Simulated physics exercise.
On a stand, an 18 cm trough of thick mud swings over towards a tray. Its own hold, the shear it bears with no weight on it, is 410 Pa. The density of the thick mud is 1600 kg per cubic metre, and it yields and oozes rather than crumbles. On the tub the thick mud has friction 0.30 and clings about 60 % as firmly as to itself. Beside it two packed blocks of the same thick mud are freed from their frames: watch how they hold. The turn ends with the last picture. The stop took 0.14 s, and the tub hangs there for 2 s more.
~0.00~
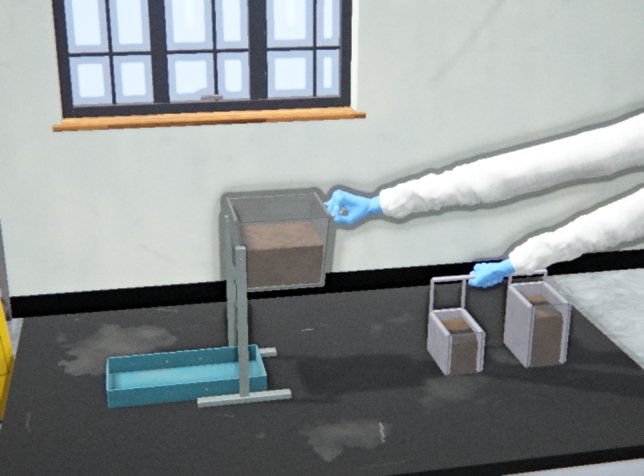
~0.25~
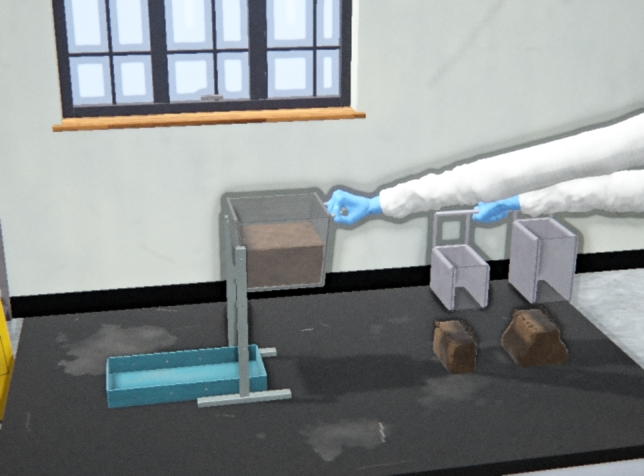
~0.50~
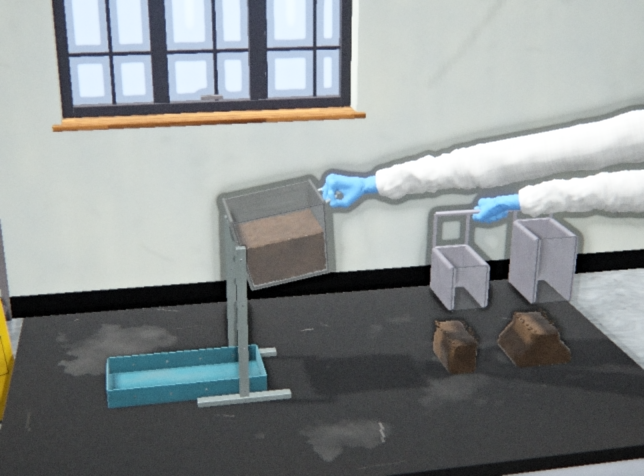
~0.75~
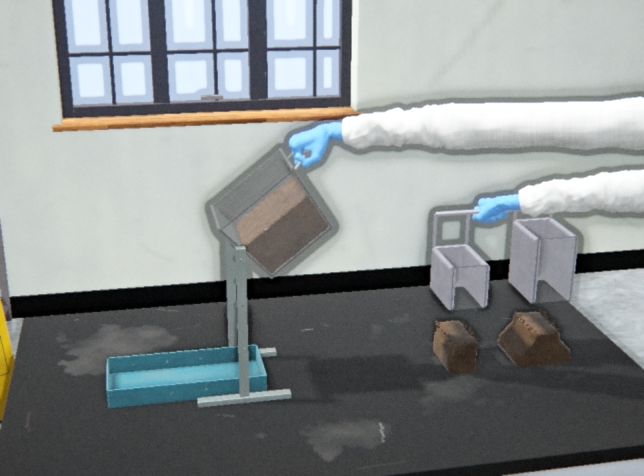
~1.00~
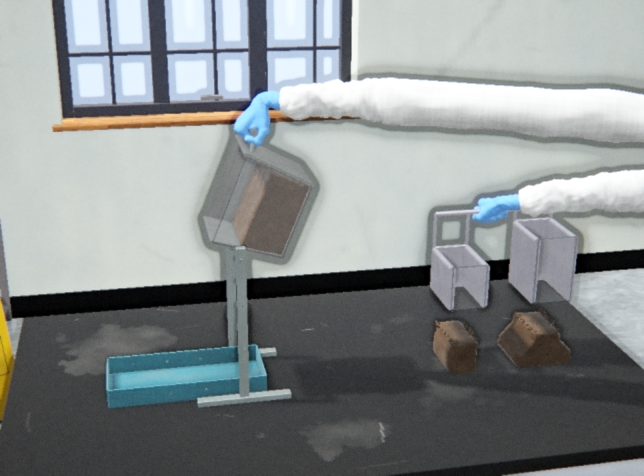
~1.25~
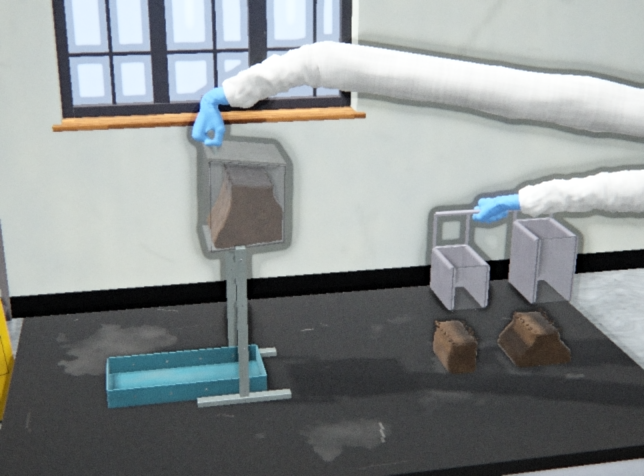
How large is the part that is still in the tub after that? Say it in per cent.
Expect roughly 57 %.
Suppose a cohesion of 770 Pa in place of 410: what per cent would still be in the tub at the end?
In that case some 100 per cent.
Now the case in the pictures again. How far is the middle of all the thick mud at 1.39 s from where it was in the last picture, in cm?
Roughly 4 cm.
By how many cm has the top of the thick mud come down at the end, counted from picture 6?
About 8 cm.
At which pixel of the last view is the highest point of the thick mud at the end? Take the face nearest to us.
At about (258, 217).
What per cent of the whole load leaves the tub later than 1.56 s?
About 9 %.
After 1.39 s, the tub is at 88 degrees and holds 91 %.
After 1.56 s, the tub is at 88 degrees and holds 66 %.
After 1.73 s, the tub is at 88 degrees and holds 57 %.
After 1.90 s, the tub is at 88 degrees and holds 57 %.
After 3.25 s, the tub is at 88 degrees and holds 57 %.
